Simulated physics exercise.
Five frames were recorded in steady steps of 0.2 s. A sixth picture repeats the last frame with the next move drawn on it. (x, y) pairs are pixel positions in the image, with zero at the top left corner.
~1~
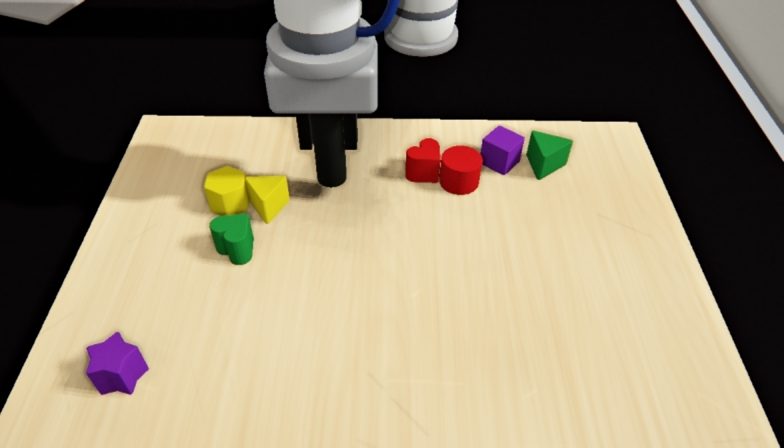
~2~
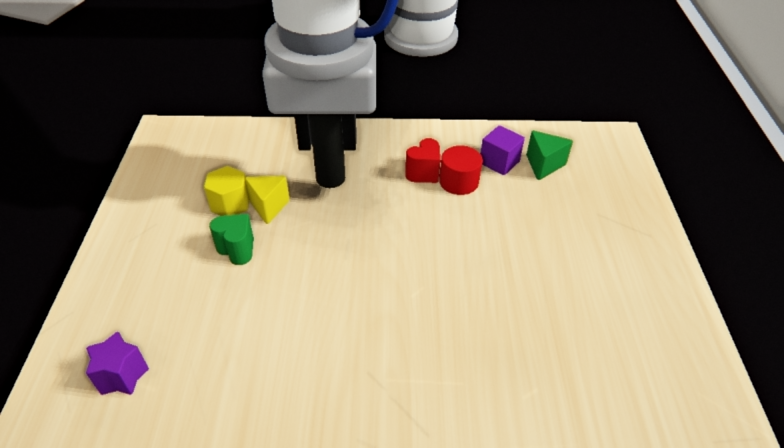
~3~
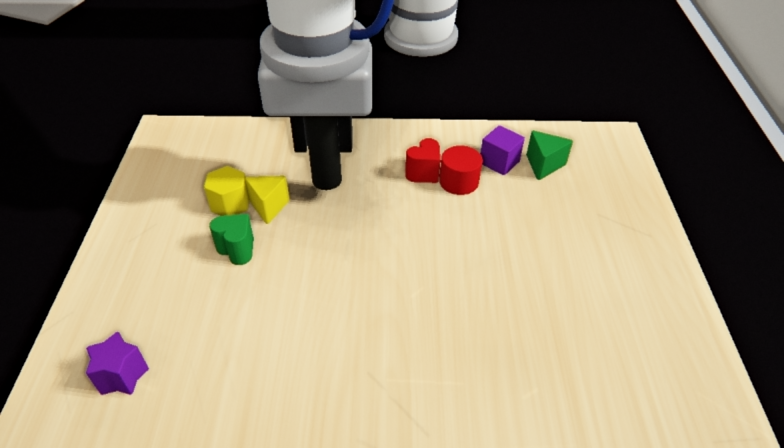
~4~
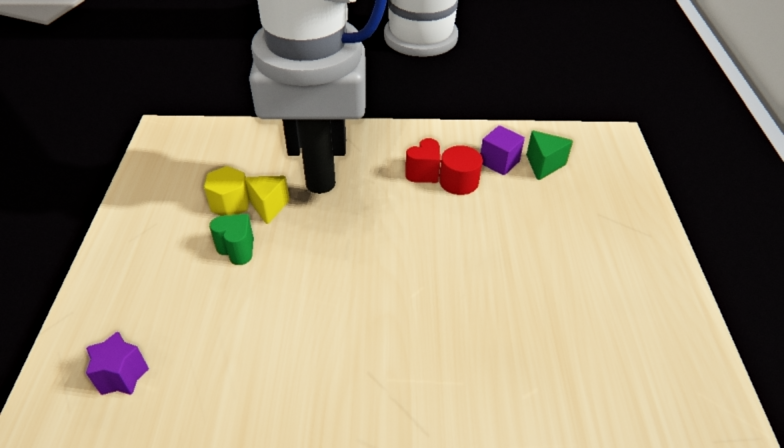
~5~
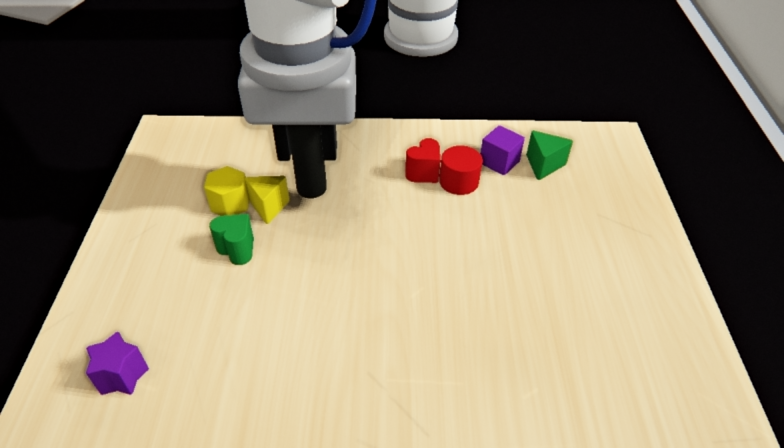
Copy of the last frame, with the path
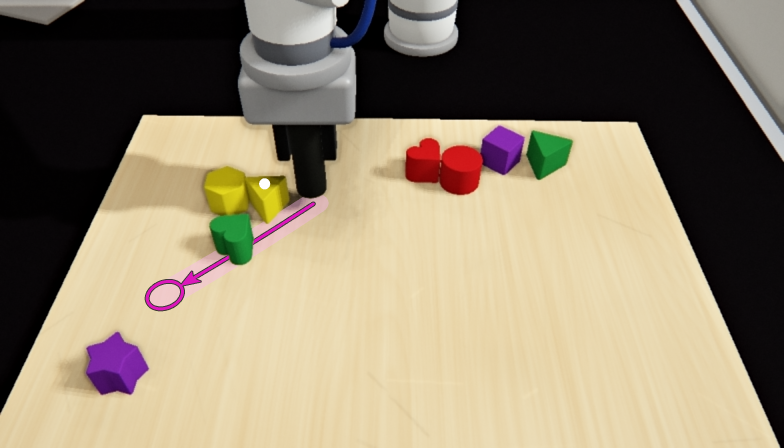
A robotic arm with a black stick stands at the far edge of a pale wooden table, seen from above at an angle against a dark background. Two yellow blocks and a green heart-shaped one sit left of the stick, two red, a purple and a green block right, and a purple star near left. The arm slides slightly left toward the yellow triangular block, while the blocks and camera stay still.
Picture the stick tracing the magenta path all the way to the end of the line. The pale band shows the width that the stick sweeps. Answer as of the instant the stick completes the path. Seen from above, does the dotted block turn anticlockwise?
Going by the path, no.
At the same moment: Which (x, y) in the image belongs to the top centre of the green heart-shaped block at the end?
It should be at about (124, 293).
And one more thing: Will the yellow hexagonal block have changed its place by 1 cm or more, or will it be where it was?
Still in place.
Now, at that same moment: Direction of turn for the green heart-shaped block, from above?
Counterclockwise from above.
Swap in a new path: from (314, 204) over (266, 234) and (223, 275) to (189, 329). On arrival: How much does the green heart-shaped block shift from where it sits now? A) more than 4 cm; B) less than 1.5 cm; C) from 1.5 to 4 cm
That would be A.
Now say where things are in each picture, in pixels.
The first frame shows stick tip (332, 178); block tops, yellow hexagonal block (225, 179); green heart-shaped block (231, 226); yellow triangular block (265, 184).
The second frame shows stick (331, 179); blocks unchanged.
The third frame shows stick (327, 181); blocks unchanged.
The fourth frame shows stick (321, 184); blocks unchanged.
The fifth frame shows stick (312, 189); yellow hexagonal block (225, 179); green heart-shaped block (231, 226); yellow triangular block (265, 184).
Path on the board, in a line from (314, 204) to (165, 295); the dot is on the yellow triangular block.
What follows on the original path. One third of the way, stick (266, 217); yellow triangular block (259, 186), turned 20° clockwise.
Two thirds of the way, stick (215, 247); green heart-shaped block (182, 256), turned 30° anticlockwise; yellow triangular block (259, 186), turned 20° clockwise.
At the end, stick (159, 280); yellow hexagonal block in place; green heart-shaped block (124, 293), turned 45° anticlockwise; yellow triangular block (259, 186), turned 20° clockwise.
